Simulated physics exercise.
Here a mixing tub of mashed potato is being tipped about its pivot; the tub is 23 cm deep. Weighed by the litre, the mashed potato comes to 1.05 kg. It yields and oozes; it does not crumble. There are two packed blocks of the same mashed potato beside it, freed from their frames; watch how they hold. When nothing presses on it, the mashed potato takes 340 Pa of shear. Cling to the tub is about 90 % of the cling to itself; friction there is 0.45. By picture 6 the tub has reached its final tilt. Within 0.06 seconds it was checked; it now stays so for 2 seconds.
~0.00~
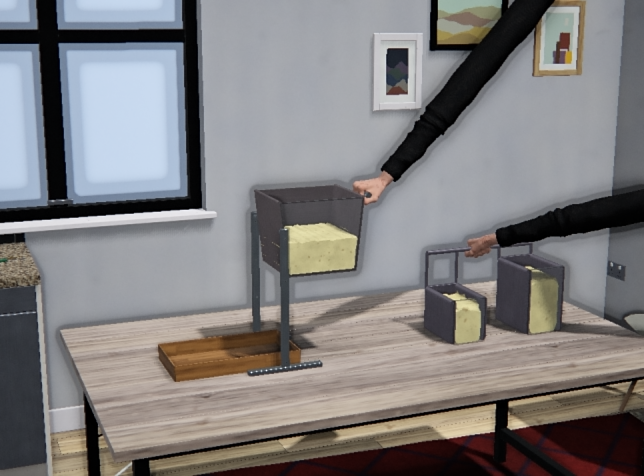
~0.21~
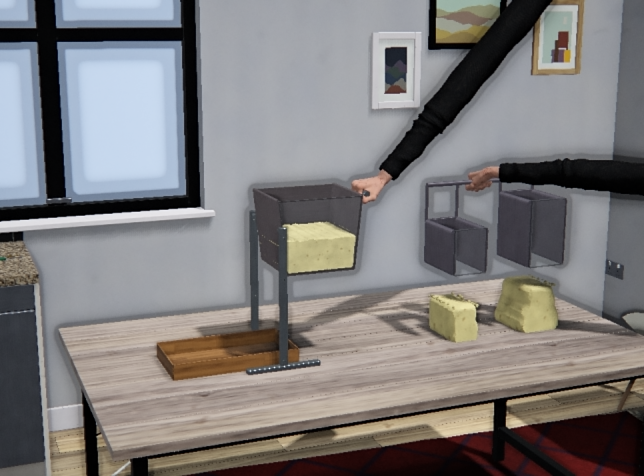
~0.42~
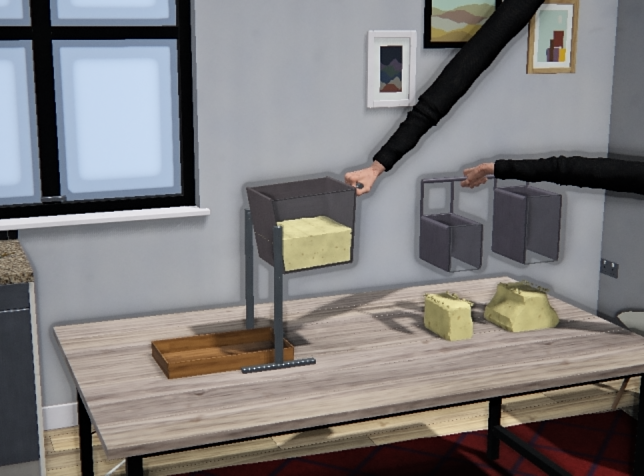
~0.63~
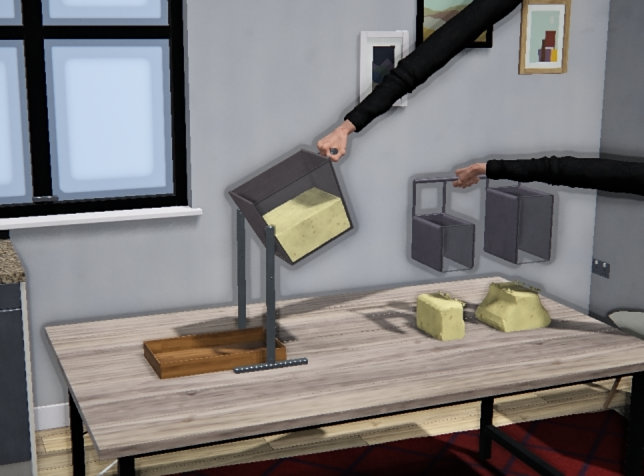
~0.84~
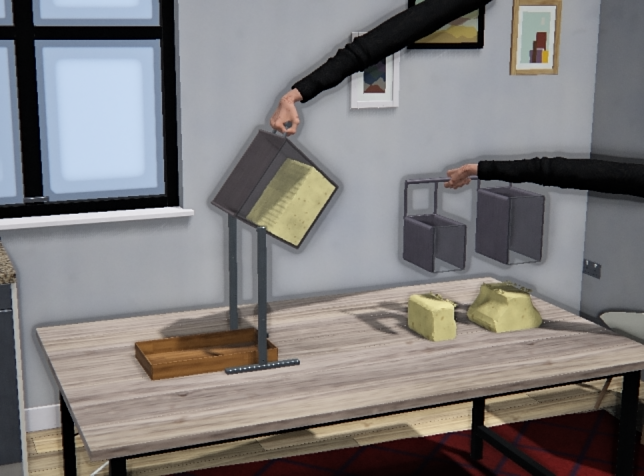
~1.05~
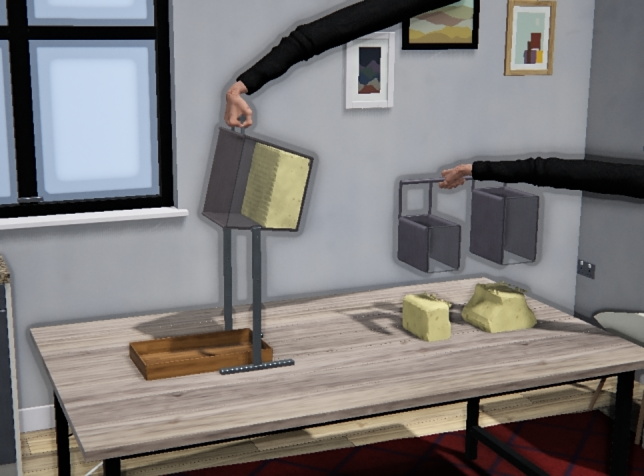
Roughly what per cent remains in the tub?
About 100 %.
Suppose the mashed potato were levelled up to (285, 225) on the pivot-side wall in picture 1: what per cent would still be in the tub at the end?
Then roughly 80 %.
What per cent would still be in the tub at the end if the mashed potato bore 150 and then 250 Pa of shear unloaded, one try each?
Result: 85 % for the first case, 100 % for the second.
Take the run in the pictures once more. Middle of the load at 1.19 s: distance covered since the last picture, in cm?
Displacement noted: Approx. 2 cm... about that.
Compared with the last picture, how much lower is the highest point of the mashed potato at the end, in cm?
6 cm.
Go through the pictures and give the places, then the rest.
The first picture shows handle-side rim at (362, 197), tilt 0 degrees; crest of the mashed potato at (357, 237); block heights 12 cm, 19 cm (left to right).
The second picture shows handle-side rim at (361, 195), tilt 0 degrees; crest of the mashed potato at (355, 235); block heights 12 cm, 16 cm (left to right).
The third picture shows handle-side rim at (354, 189), tilt 4 degrees; crest of the mashed potato at (349, 230); block heights 12 cm, 13 cm (left to right).
The fourth picture shows handle-side rim at (328, 160), tilt 27 degrees; crest of the mashed potato at (341, 200); block heights 12 cm, 13 cm (left to right).
The fifth picture shows handle-side rim at (285, 140), tilt 54 degrees; crest of the mashed potato at (315, 169); block heights 12 cm, 13 cm (left to right).
The sixth picture shows handle-side rim at (244, 138), tilt 77 degrees; crest of the mashed potato at (281, 153); block heights 12 cm, 13 cm (left to right).
After 1.19 s, the tub is at 77 degrees and holds 100 %.
After 1.36 s, the tub is at 77 degrees and holds 100 %.
After 1.53 s, the tub is at 77 degrees and holds 100 %.
After 1.70 s, the tub is at 77 degrees and holds 100 %.
After 3.05 s, the tub is at 77 degrees and holds 100 %.
